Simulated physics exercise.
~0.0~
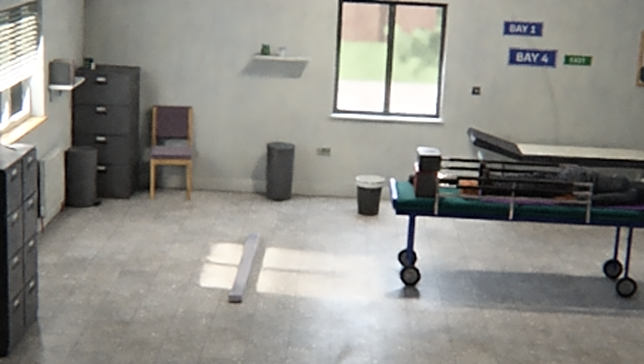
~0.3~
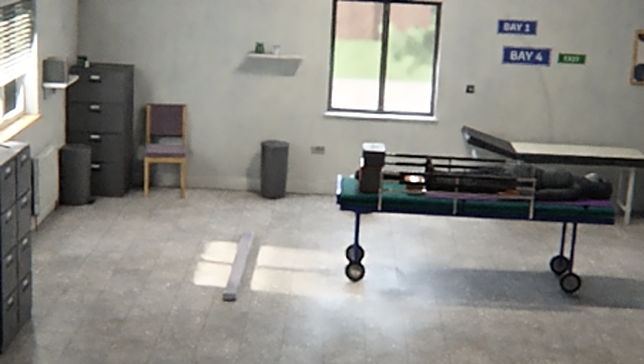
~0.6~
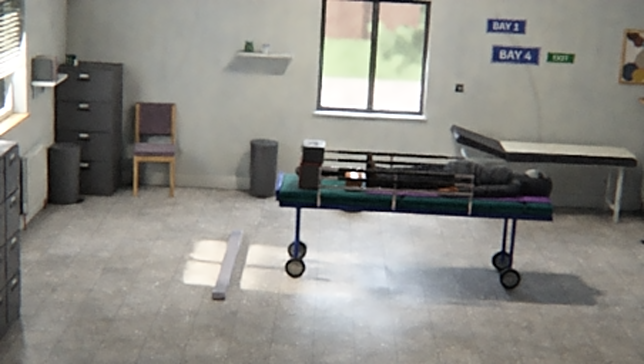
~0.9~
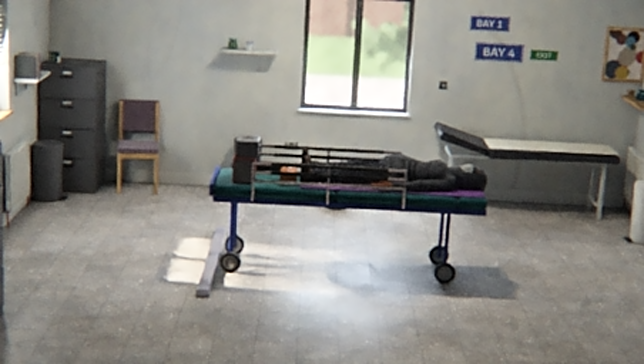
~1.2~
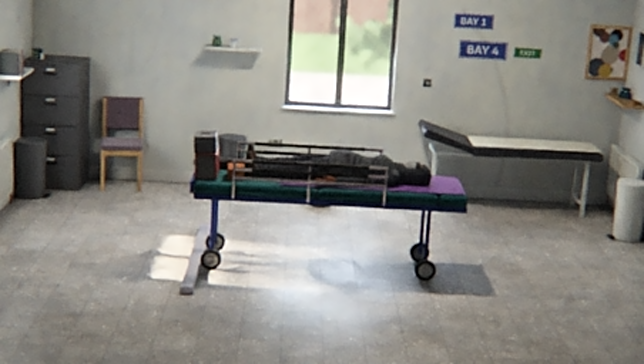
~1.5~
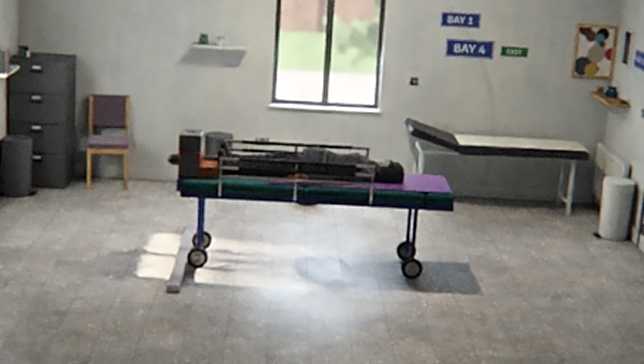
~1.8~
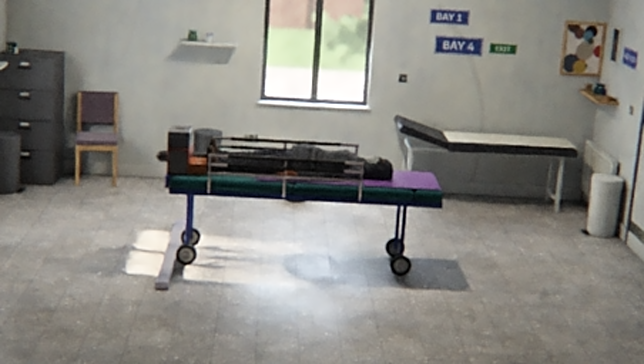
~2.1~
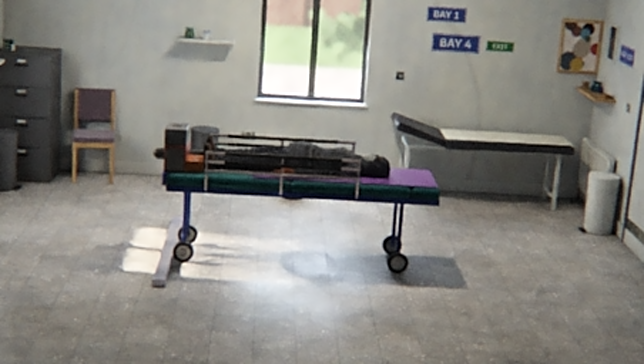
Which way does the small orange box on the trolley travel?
The small orange box travels to the left, carried along on the trolley as it rolls towards the strip on the floor.
